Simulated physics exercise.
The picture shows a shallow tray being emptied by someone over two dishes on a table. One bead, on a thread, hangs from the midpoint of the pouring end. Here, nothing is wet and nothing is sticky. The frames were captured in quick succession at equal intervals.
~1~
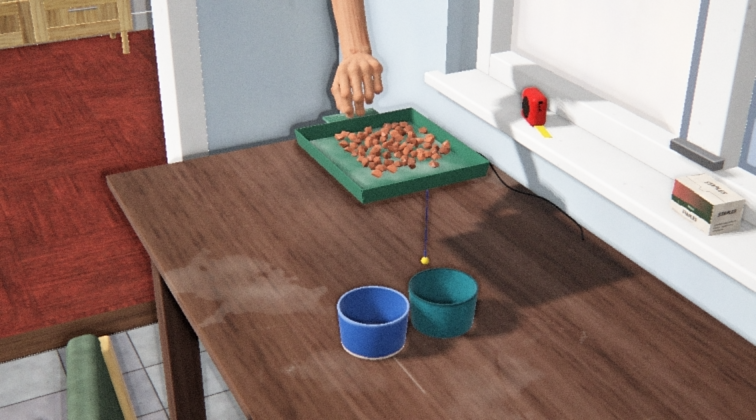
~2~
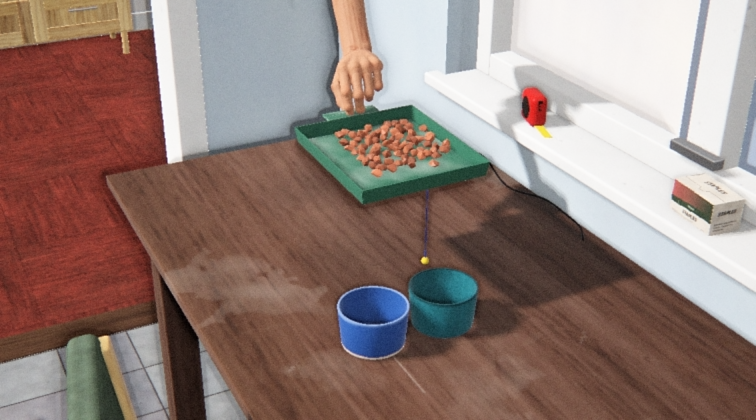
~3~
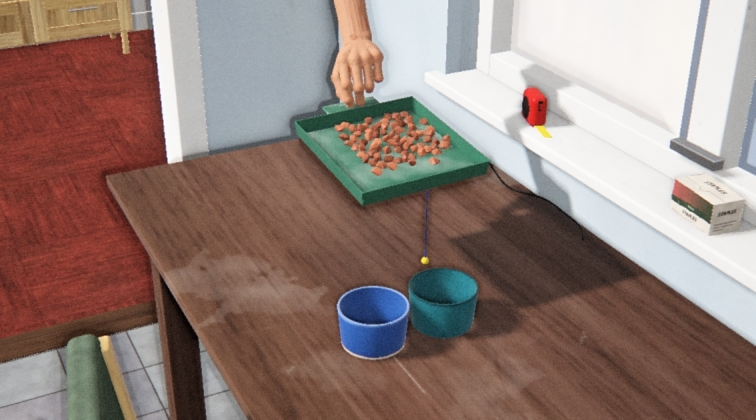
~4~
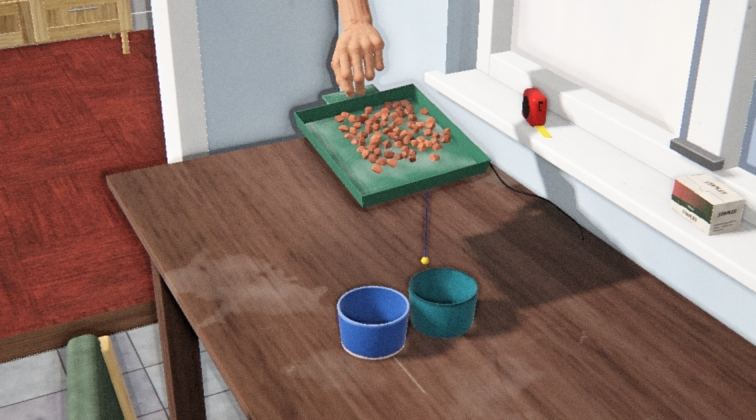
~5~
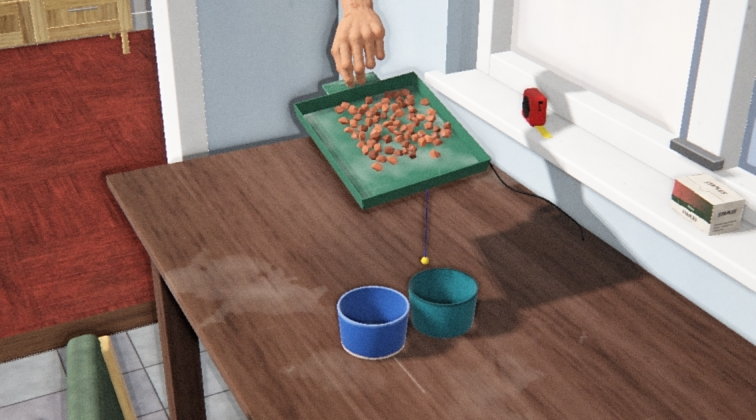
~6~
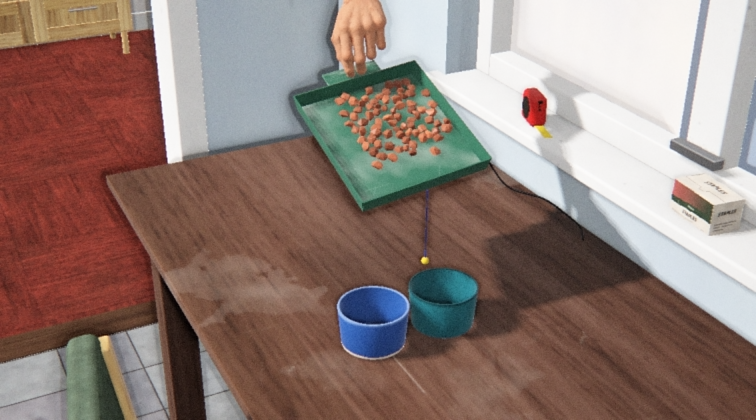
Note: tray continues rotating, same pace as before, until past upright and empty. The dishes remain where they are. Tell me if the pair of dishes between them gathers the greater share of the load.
Caught: Above half.
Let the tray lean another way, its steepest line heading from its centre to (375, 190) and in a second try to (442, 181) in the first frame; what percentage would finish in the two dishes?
Respectively close to 30 and 20 in a hundred.
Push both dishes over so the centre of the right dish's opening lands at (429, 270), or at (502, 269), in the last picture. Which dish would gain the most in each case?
Result, try one: The left of the two; try two: The left of the two.
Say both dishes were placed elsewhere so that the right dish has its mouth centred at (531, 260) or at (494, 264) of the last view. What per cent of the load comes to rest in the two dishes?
Respectively 0 percent and 30 percent.
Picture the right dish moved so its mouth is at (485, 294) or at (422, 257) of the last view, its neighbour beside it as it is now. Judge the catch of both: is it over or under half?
For the two places in order: A minority share, a minority share.
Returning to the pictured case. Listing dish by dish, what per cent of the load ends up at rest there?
Around 50 in a hundred in the left dish and around 20 in a hundred in the right dish.
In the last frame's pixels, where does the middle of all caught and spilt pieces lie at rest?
The centre comes to rest close to (383, 334).
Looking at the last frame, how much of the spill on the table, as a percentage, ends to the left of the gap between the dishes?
Close to 50 per cent of the spill, I think.
Shortly afterwards, tray tipped steeply; the bulk on the tray; a little in the air.
Next, tray tipped past a quarter turn; near a quarter on the tray; near a third in the left dish; a little in the right dish; a little outside both; a little in the air.
Some moments later, tray tipped past a quarter turn; near half in the left dish; a little in the right dish; near a third outside both.
In the end, tray tipped past a quarter turn; near half in the left dish; a little in the right dish; near a third outside both.
